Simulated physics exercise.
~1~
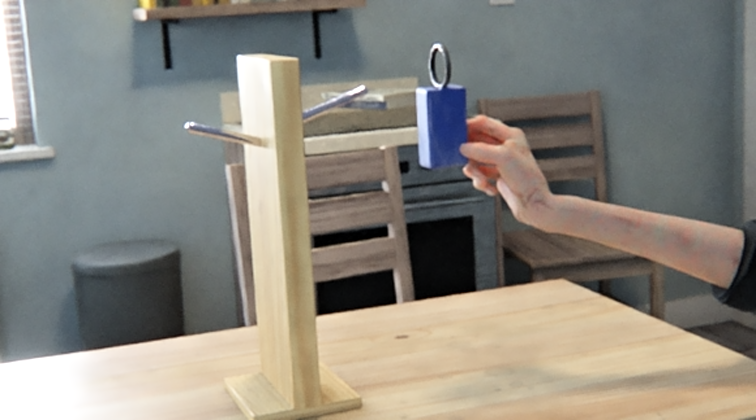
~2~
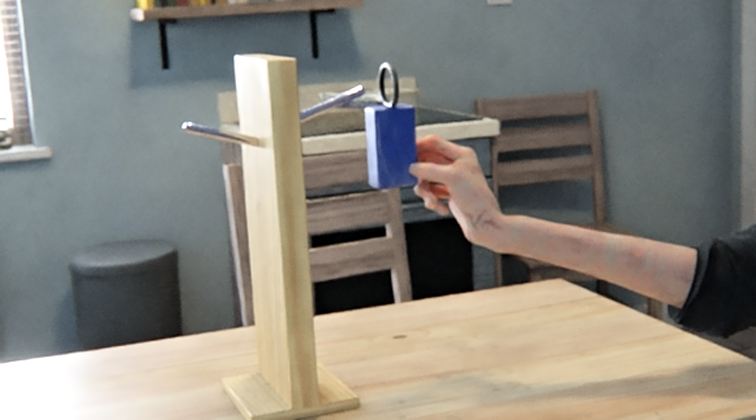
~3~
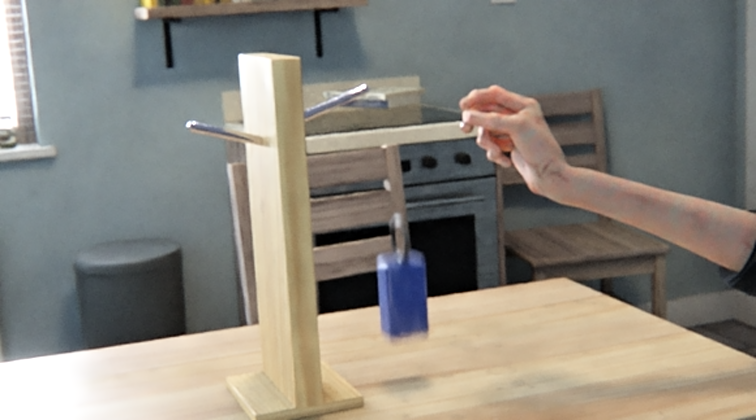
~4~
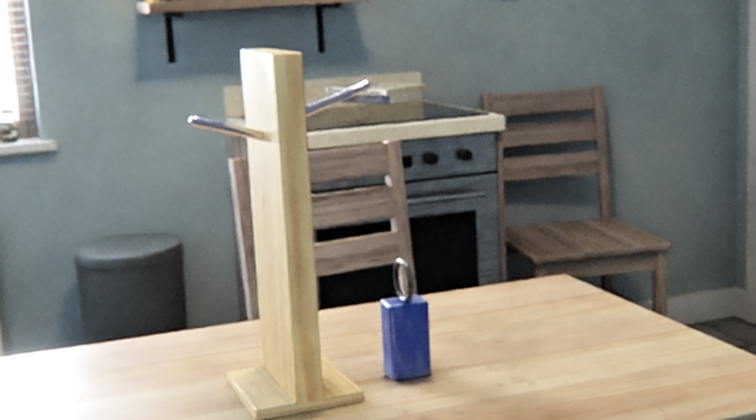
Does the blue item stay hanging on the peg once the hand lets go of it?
No, the blue item does not stay up. It drops down and ends up on the table next to the wooden stand.
